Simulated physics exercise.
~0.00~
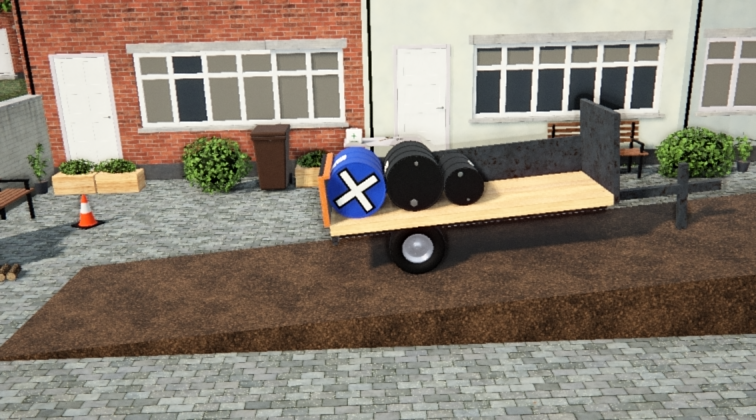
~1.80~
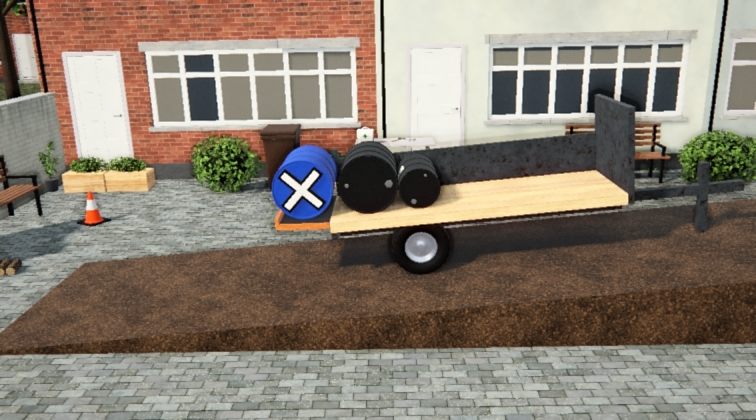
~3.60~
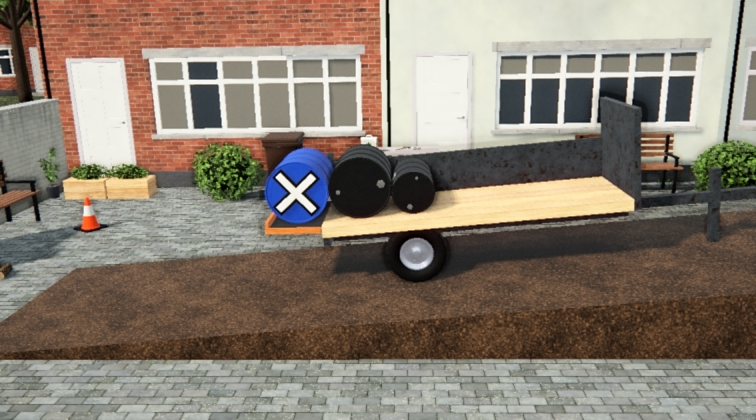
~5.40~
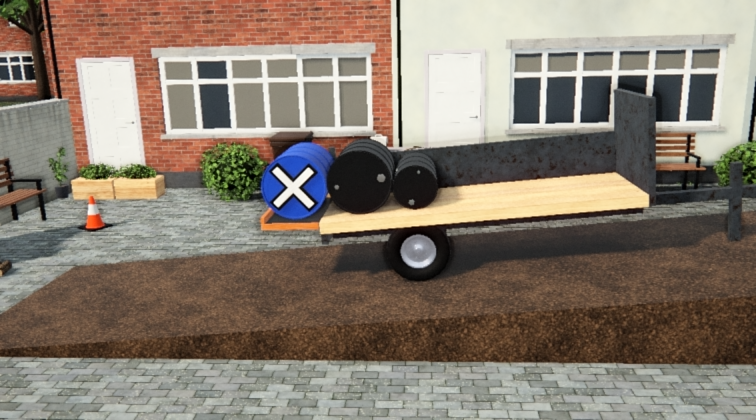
Blue drum marked with a white cross rolling left onto a trailer's lowered gate and resting there, two black drums following behind.
